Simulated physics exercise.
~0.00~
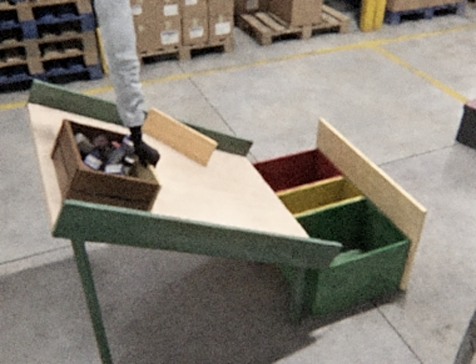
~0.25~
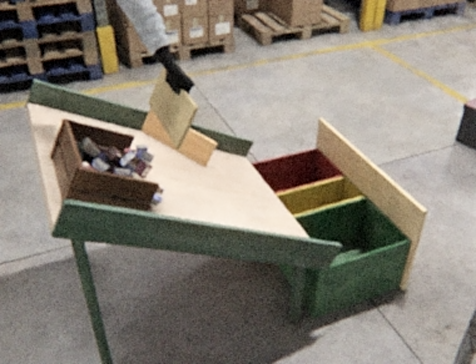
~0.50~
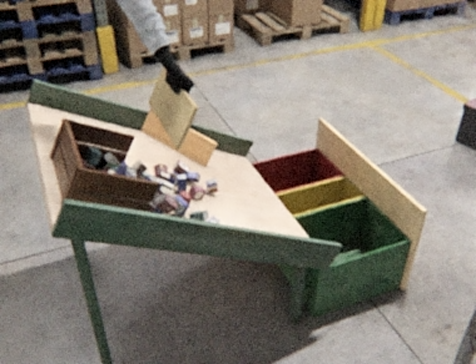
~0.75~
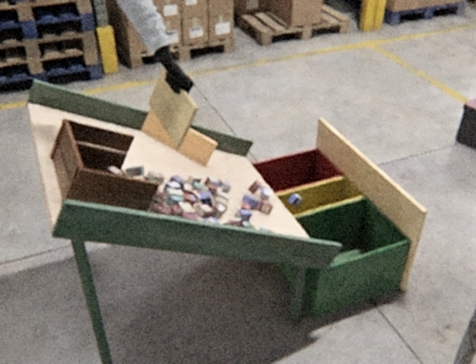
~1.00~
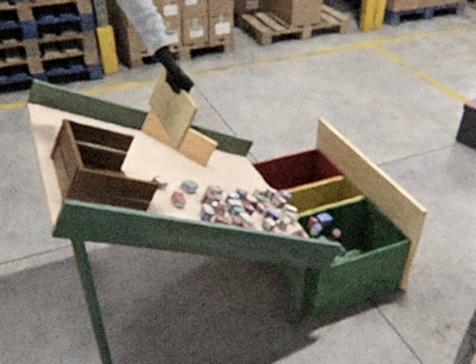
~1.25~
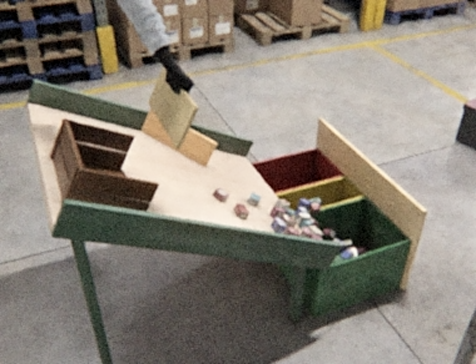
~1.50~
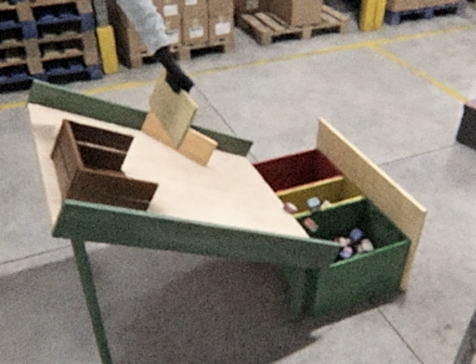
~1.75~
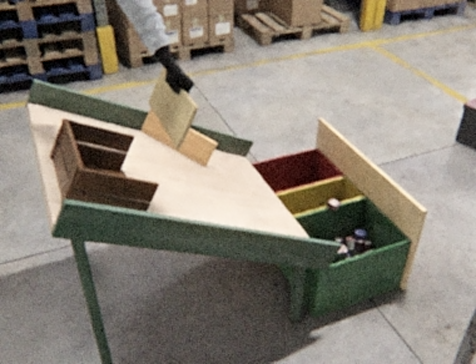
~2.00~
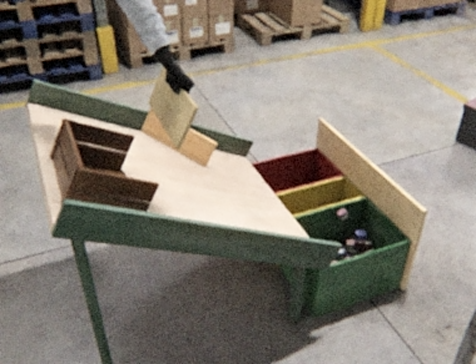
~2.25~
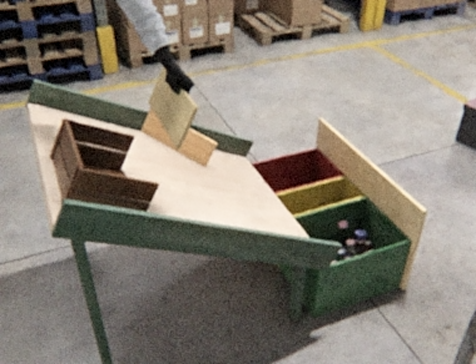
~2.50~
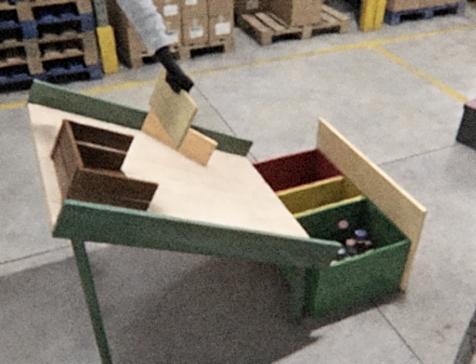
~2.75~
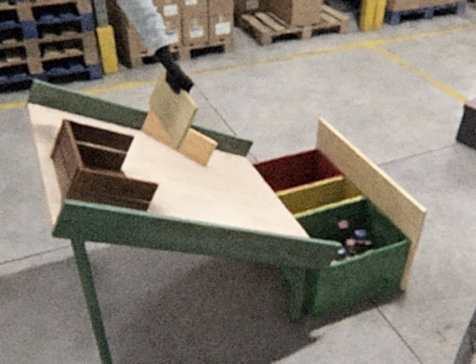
A sloping pale wooden table with green side rails stands on a grey warehouse floor, seen from above at a fixed angle, with a brown pen full of small cartons at its upper left. Red, yellow and green bins wait at the lower right, before stacked boxes and pallets. A gloved hand lifts a wooden gate clear of the pen and holds it there. The cartons slide out, spread and tumble down the slope toward the near rail. They spill over the lower edge into the yellow and green bins, leaving the table bare and a small pile visible in the green one.
